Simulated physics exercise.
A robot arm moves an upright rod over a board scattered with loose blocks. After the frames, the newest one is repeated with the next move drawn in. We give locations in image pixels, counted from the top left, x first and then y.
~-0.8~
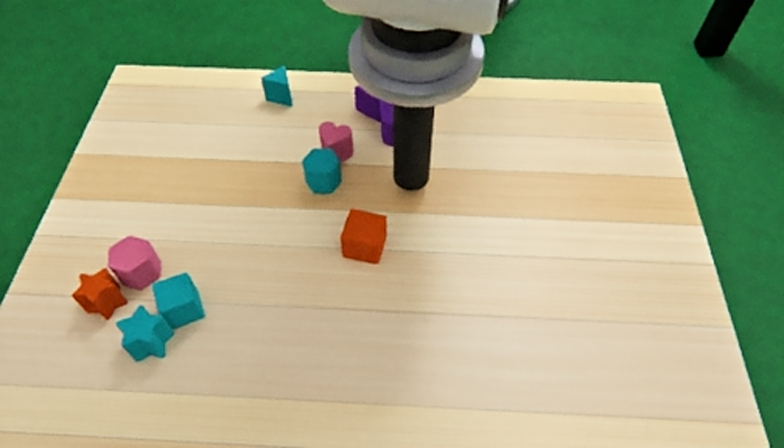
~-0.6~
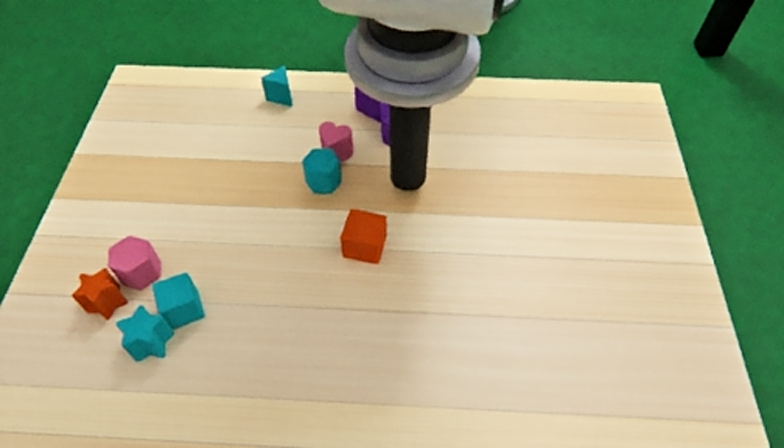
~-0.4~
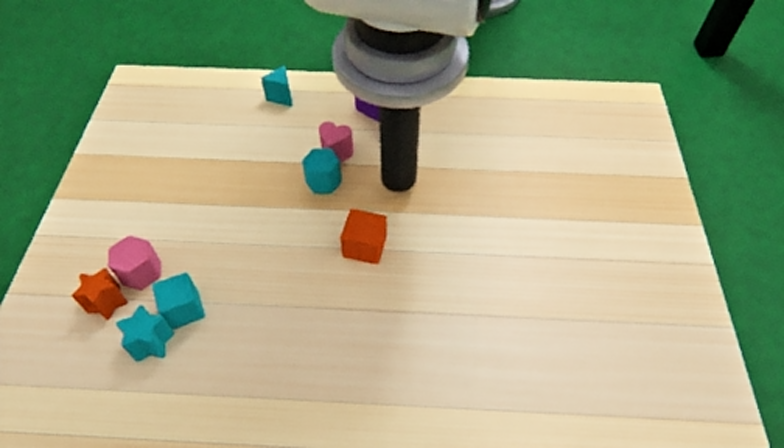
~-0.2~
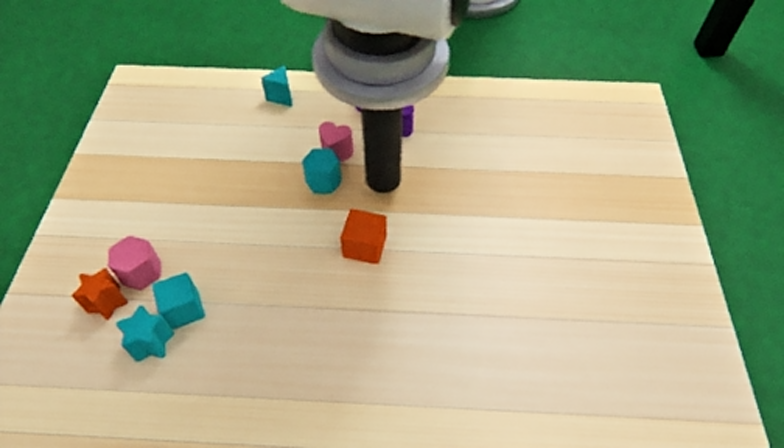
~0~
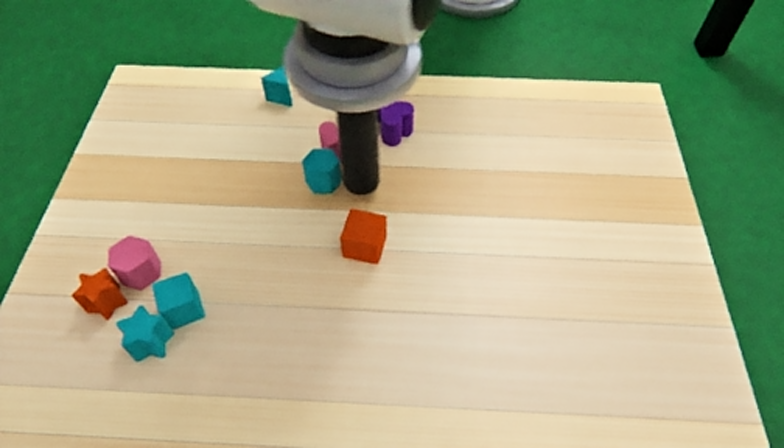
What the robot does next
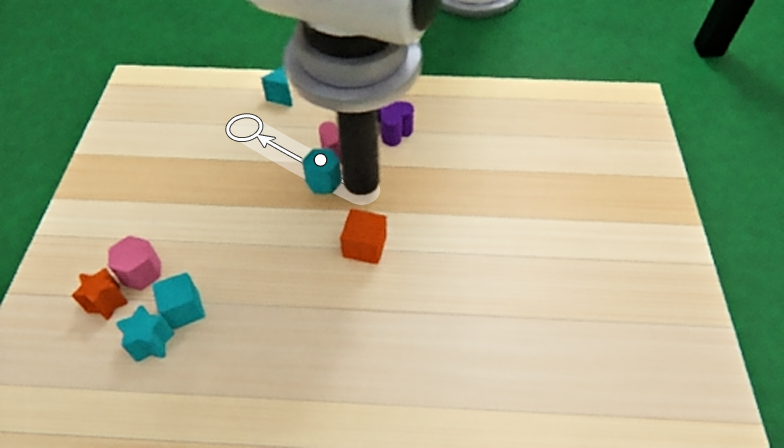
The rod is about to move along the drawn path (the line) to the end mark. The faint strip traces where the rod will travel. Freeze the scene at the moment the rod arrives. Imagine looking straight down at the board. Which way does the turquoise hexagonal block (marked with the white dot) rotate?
It twists anticlockwise.
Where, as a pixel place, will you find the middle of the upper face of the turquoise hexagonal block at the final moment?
Roughly at (249, 147).
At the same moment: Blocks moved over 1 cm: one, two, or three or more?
There will be two blocks that move more than 1 cm.
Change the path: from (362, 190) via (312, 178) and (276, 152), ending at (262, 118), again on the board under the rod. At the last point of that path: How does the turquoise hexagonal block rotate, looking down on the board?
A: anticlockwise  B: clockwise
Choice A: Anticlockwise.
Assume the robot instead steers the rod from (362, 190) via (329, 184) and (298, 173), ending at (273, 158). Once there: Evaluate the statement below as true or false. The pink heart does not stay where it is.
Verdict: False.
Path on the board, from (362, 190) over (320, 170) and (280, 149) to (244, 128); the dot is on the turquoise hexagonal block.
The first path, step by step. One third of the way, rod (317, 160); turquoise hexagonal block (280, 153), turned 55° anticlockwise; pink heart (328, 126), turned 50° clockwise.
Two thirds of the way, rod (278, 139); turquoise hexagonal block (250, 147); pink heart (323, 123), turned 80° clockwise.
At the end, rod (242, 118); turquoise hexagonal block (249, 147), turned 140° anticlockwise; pink heart (323, 123), turned 80° clockwise; orange square piece in place.
